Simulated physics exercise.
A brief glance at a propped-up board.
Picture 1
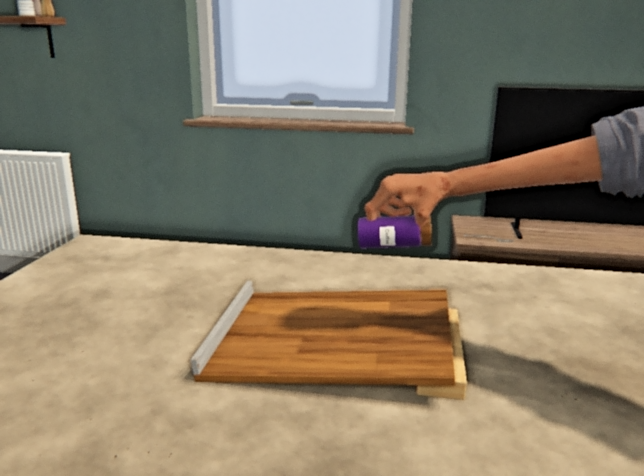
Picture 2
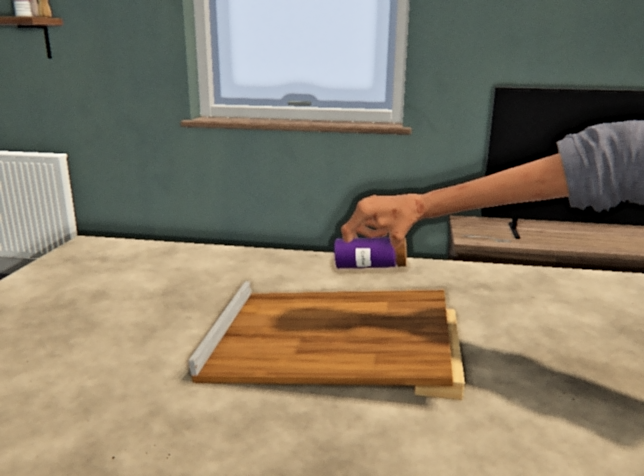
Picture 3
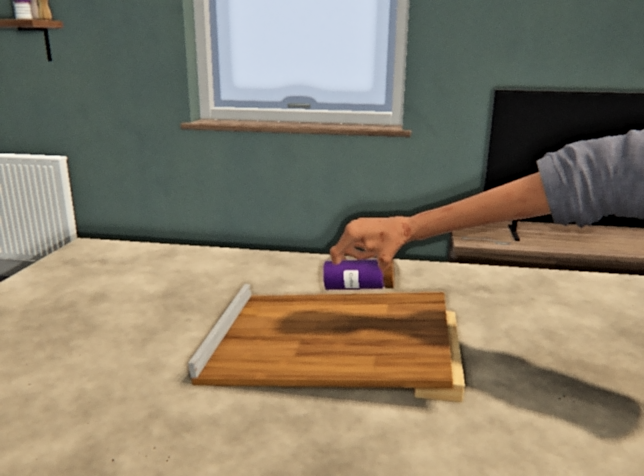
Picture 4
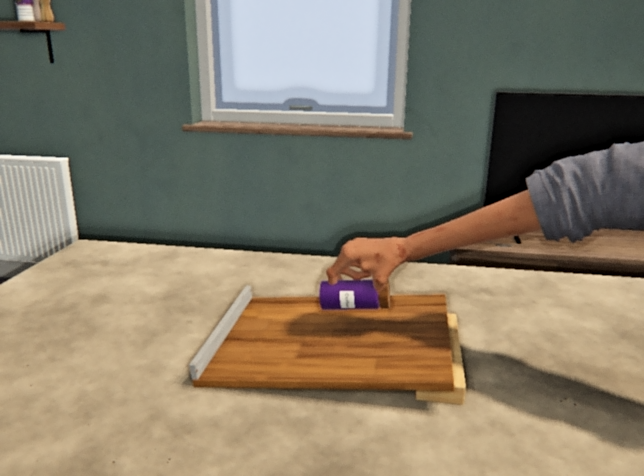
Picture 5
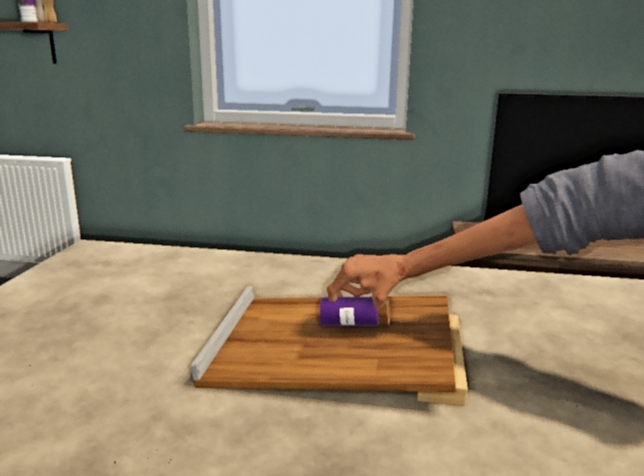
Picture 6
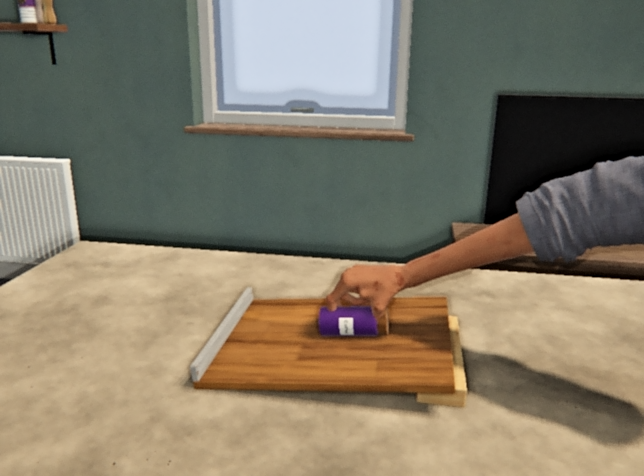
In a room with green walls, a hand holding a purple shaker on its side lowers it, moving slightly left, onto a wooden board propped at one end on a pale tabletop, and keeps hold of it there.
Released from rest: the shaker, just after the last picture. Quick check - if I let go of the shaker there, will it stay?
Once it's free, it sits steady.
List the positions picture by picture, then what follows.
Coming down; purple shaker (395, 232), in the first picture.
Coming down; purple shaker (371, 253), in the second picture.
Coming down; purple shaker (359, 275), in the third picture.
Coming down; purple shaker (355, 294), in the fourth picture.
Coming down; purple shaker (355, 311), in the fifth picture.
Set down, still held; purple shaker (354, 321), in the sixth picture.
Then, 0.20 s after the last picture, nothing has stirred.
Then, 0.40 s after the last picture, purple shaker resting near (354, 321).
At rest, it is in place. Seen from the same camera at the end, purple shaker near (354, 321). The purple shaker remains at rest.
